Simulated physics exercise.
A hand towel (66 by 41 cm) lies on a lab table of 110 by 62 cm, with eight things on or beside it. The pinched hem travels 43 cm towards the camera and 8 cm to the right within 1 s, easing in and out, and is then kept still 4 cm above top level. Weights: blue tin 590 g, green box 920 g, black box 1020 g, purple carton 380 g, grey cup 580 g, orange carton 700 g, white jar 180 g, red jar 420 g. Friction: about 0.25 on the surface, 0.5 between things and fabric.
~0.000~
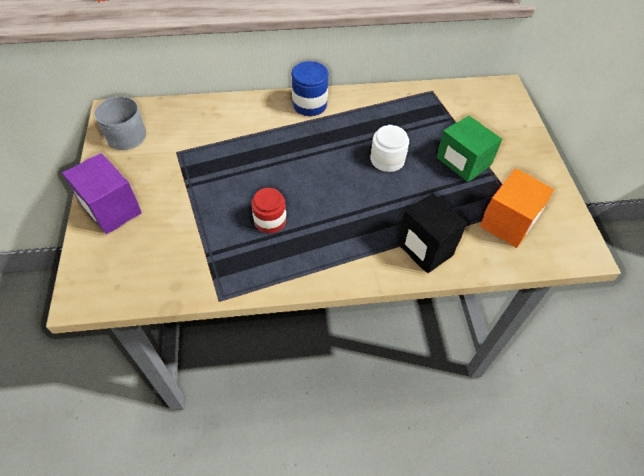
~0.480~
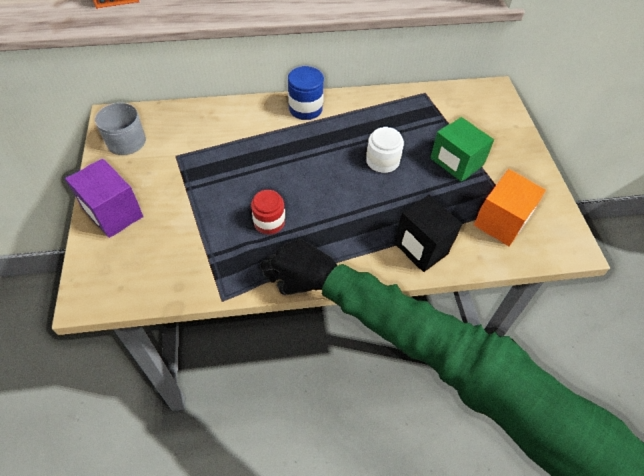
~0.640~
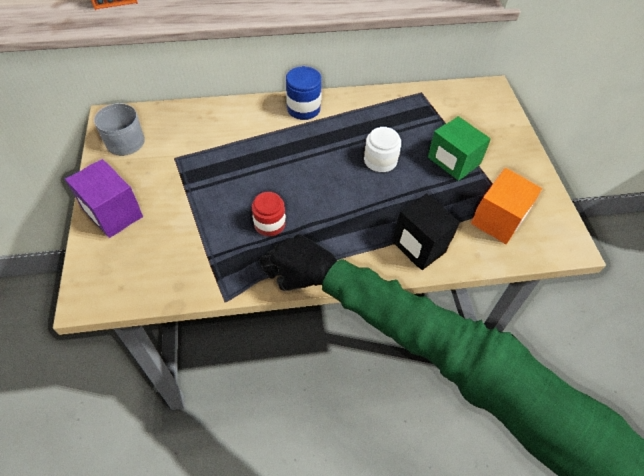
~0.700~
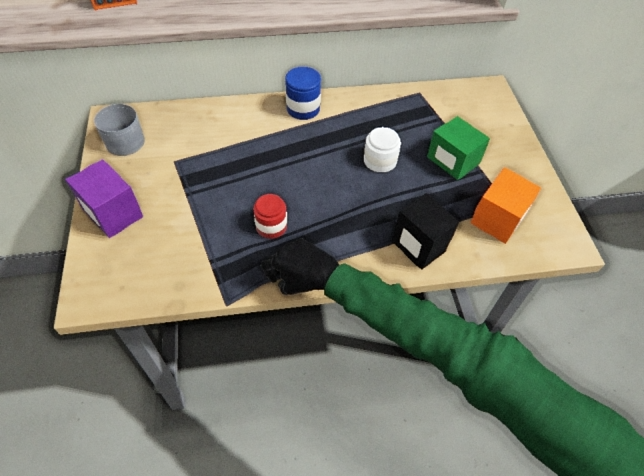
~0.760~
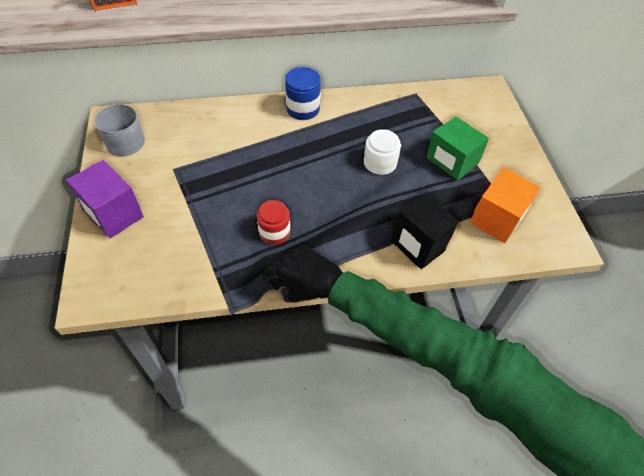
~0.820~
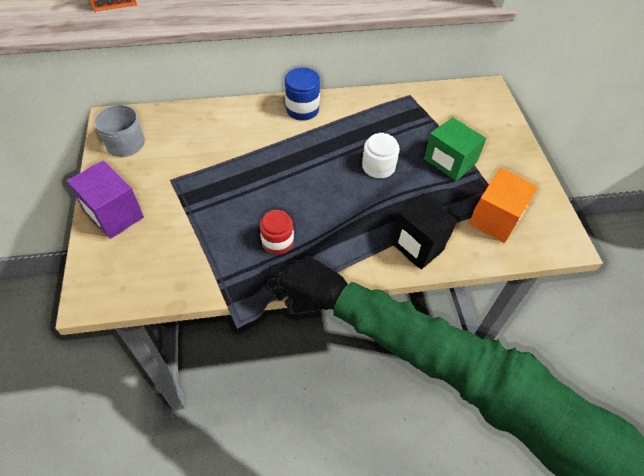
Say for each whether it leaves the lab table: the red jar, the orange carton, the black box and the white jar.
The red jar goes over the edge, the orange carton keeps to the top, the black box drops off, the white jar falls off.
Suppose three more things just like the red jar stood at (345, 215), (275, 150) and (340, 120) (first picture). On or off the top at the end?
In that order: Falls off, drops off, drops off.
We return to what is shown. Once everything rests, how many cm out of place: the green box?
Green box 35 cm.
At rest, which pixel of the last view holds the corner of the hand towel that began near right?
At about (451, 251).
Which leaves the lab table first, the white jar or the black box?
The black one.
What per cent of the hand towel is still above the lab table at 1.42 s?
Some 30 per cent of it.
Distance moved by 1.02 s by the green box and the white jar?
Green box 8 cm, white jar 10 cm.
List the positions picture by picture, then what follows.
Red jar (268, 198); orange carton (524, 193); black box (436, 216); white jar (392, 136); hand towel corners (219, 302) (176, 152) (433, 91), in the first picture.
Hand towel corners (175, 156) (425, 93); grip (275, 280), in the second picture.
Red jar (268, 202); hand towel corners (174, 158) (422, 92); grip (275, 276), in the third picture.
Red jar (269, 204); hand towel corners (174, 162) (420, 93); grip (276, 280), in the fourth picture.
White jar (384, 140); red jar (273, 211); hand towel corners (173, 169) (416, 93); grip (279, 287), in the fifth picture.
Red jar (276, 221); orange carton (510, 191); black box (428, 215); white jar (383, 143); hand towel corners (170, 180) (410, 95); grip (283, 298), in the sixth picture.
After 1.0 s, 85 % of the hand towel is still over the top; red jar 17 cm off its start, white jar 11 cm off its start, black box 4 cm off its start.
After 1.2 s, 55 % of the hand towel is still over the top; red jar over the edge, white jar 23 cm off its start, black box 10 cm off its start.
After 1.4 s, 30 % of the hand towel is still over the top; red jar over the edge, white jar 38 cm off its start at (339, 274), black box over the edge.
After 1.6 s, 25 % of the hand towel is still over the top; red jar over the edge, white jar over the edge, black box over the edge.
After 3.2 s, 20 % of the hand towel is still over the top; white jar over the edge, red jar over the edge, black box over the edge, orange carton 12 cm off its start at (481, 228).
